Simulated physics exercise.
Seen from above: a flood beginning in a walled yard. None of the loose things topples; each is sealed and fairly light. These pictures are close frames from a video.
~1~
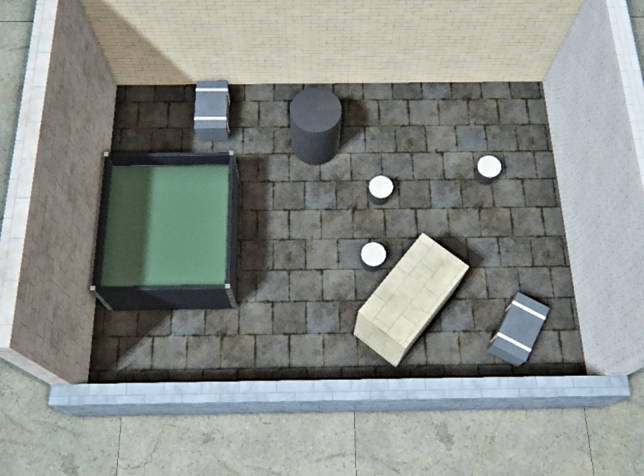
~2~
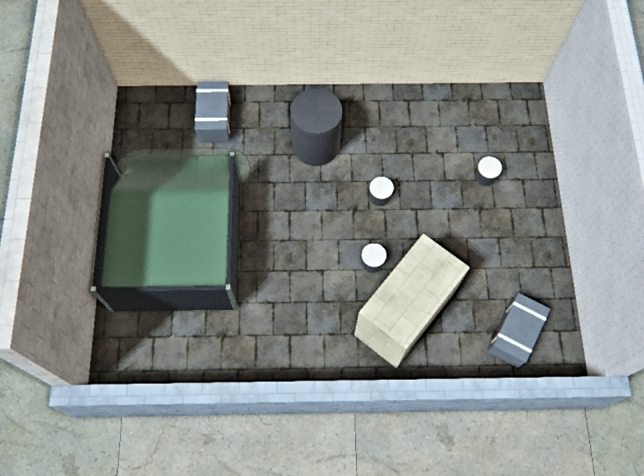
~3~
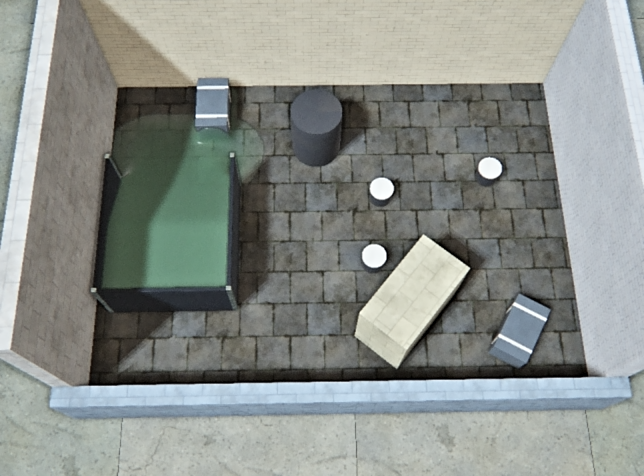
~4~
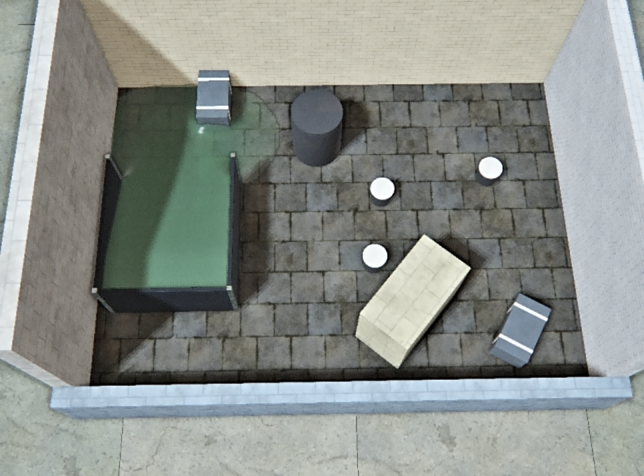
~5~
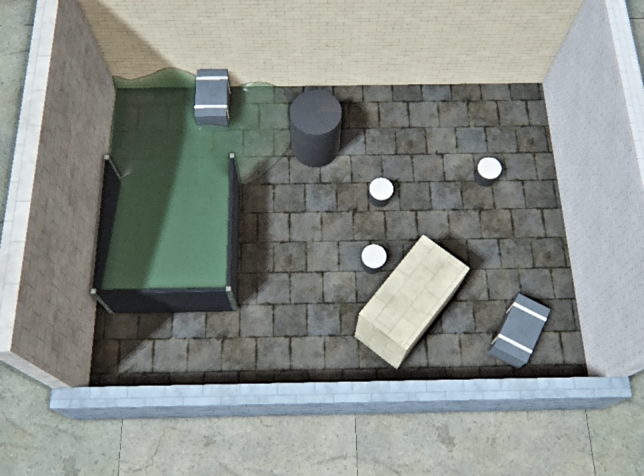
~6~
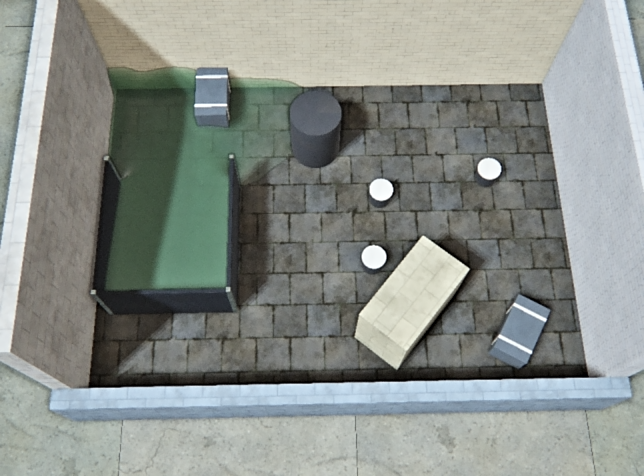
In this clip, seen from above, green water pours from the open back of a dark-walled tank across the paving to the rear wall of a yard, shifting a gray trunk slightly while the other objects stay in place.
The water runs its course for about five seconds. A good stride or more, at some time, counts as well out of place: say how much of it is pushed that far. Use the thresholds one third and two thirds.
I'd put it between one third and two thirds.
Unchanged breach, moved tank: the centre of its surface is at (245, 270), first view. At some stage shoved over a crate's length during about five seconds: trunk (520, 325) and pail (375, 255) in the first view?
Taking them in turn: Didn't get there and didn't get there.
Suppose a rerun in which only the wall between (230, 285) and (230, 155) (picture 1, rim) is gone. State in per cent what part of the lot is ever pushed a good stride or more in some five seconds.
My estimate is some 100 per cent of them.
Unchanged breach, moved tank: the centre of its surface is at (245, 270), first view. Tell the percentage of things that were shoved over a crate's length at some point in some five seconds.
Around 60 in a hundred.
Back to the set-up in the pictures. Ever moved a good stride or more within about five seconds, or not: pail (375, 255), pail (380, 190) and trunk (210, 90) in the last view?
Item one never gets that far, item two gets that far, item three gets that far.
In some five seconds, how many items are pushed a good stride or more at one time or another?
The count is 3.
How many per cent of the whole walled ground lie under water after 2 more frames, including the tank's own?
About 25 percent.
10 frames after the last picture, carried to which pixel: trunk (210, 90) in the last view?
I'd expect it around (328, 88).
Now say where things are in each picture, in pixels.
A trunk at (211, 104), on the bottom; a trunk at (522, 326) rests on the ground; 0 of 5 have shifted, in the first frame.
A trunk at (212, 105), on the bottom; a trunk at (522, 327), on the bottom; 0 of 5 have shifted, in the second frame.
A trunk at (212, 102), on the bottom, close to its start; a trunk at (523, 328) rests on the ground; 1 of 5 have shifted, in the third frame.
A trunk at (213, 93), on the bottom, close to its start; a trunk at (524, 327) rests on the ground; 1 of 5 have shifted, in the fourth frame.
A trunk at (211, 92) rests on the ground, close to its start; a trunk at (523, 328), on the bottom; 1 of 5 have shifted, in the fifth frame.
A trunk at (211, 91), afloat, close to its start; a trunk at (523, 328) rests on the ground; 1 of 5 have shifted, in the sixth frame.
A moment on, 0 of 5 are well off their spots; 1 afloat.
Next, 1 of 5 are well off their spots; 1 afloat.
Later, 2 of 5 are well off their spots; 1 afloat.
In the end, 3 of 5 are well off their spots, and 3 have been at some point; 4 afloat.
